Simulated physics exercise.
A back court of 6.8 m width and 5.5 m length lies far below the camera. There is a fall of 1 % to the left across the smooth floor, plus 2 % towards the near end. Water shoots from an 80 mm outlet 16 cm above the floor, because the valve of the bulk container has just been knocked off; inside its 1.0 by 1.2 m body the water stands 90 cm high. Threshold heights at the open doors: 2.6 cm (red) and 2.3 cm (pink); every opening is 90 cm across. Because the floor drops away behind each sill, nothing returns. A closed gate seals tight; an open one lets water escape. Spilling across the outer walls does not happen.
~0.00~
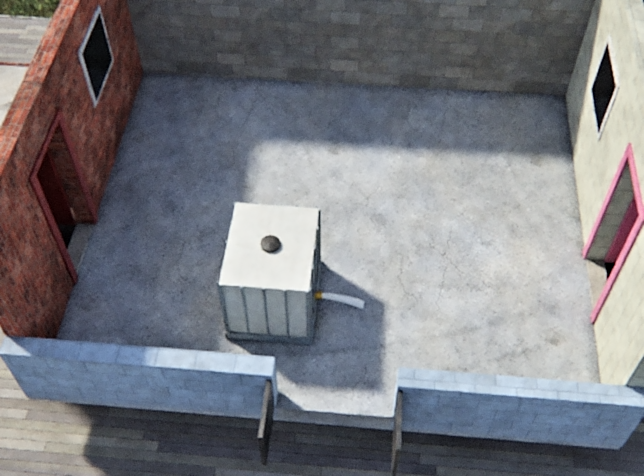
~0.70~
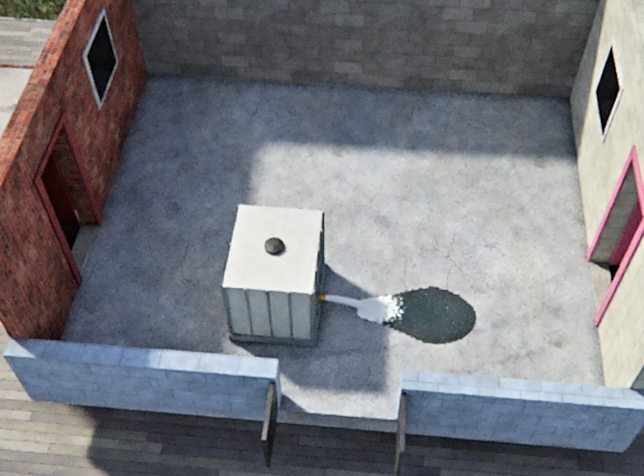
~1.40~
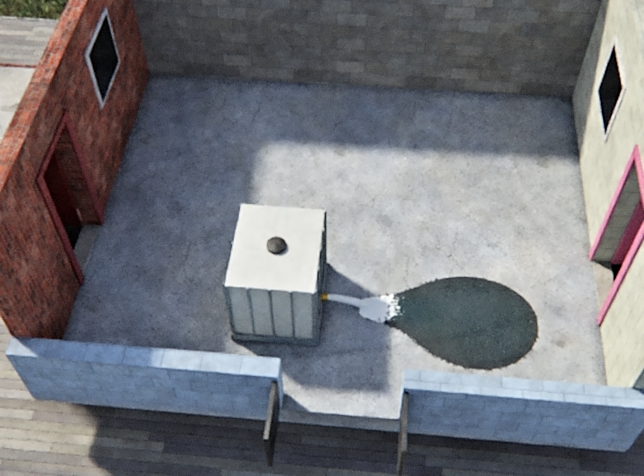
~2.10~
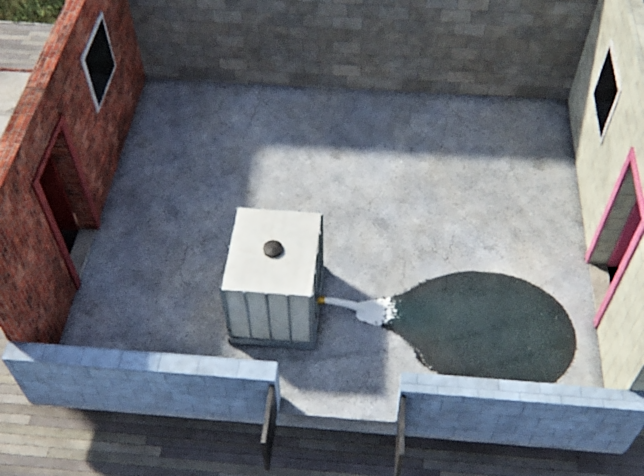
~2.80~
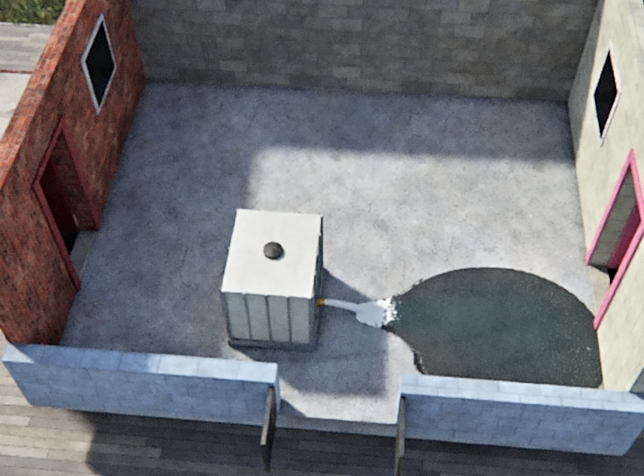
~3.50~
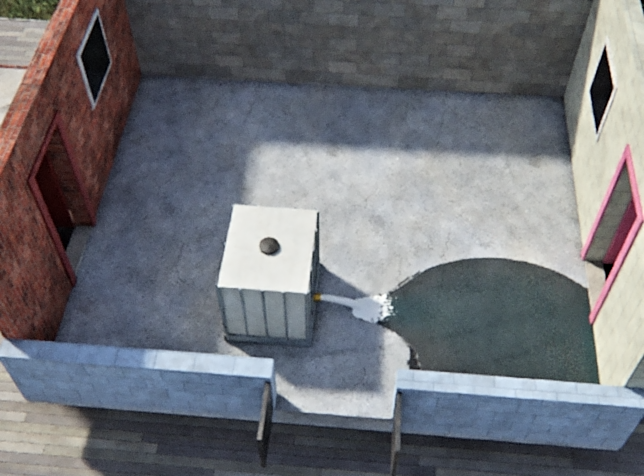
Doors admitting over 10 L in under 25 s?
Red door: Not over; pink door: Not over.
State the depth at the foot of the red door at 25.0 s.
About 1.5 centimetres.
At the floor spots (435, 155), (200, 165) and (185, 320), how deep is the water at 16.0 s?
Roughly 0.0, 0.0 and 0.2 cm.
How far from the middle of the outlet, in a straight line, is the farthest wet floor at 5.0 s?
Roughly 3.8 m.
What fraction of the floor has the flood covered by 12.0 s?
Near 25 per cent of the floor.
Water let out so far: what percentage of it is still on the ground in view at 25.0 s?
I'd put it at around 76 per cent.
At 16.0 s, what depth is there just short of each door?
In cm: Red 0.0, pink 1.5.
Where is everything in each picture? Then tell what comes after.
The jet has just started at (336, 297); the ground is still dry, in the first picture.
From the spout at (340, 300) the water has spread over 0.7 m2; its tip is at (470, 328), and it is 1.2 cm deep on average, in the second picture.
The jet leaves at (342, 299); the sheet reaches (534, 336), 2.8 m away, and wets 1.8 m2, in the third picture.
From the spout at (339, 302) the water has spread over 2.9 m2; its tip is at (571, 354), and it is 1.1 cm deep on average, in the fourth picture.
The jet leaves at (339, 304); the sheet reaches (602, 371), 3.7 m away, and wets 4.0 m2, in the fifth picture.
The jet leaves at (335, 299); the sheet reaches a hidden place, 3.8 m away, and wets 4.5 m2, in the sixth picture.
After 5.0 s water covers 15 % of the floor and is deepest (5 cm) near (594, 415); red door not reached, pink door 1.4 cm at the sill, 0 L in.
After 8.0 s water covers 20 % of the floor and is deepest (5 cm) near (594, 415); red door not reached, pink door 1.4 cm at the sill, 0 L in.
After 12.0 s water covers 25 % of the floor and is deepest (5 cm) near (578, 414); red door not reached, pink door 1.4 cm at the sill, 0 L in.
After 16.0 s water covers 30 % of the floor and is deepest (5 cm) near (578, 414); red door not reached, pink door 1.7 cm at the sill, 0 L in.
After 25.0 s water covers 35 % of the floor and is deepest (5 cm) near (46, 373); red door 1.5 cm at the sill, 0 L in, pink door 1.3 cm at the sill, 0 L in.
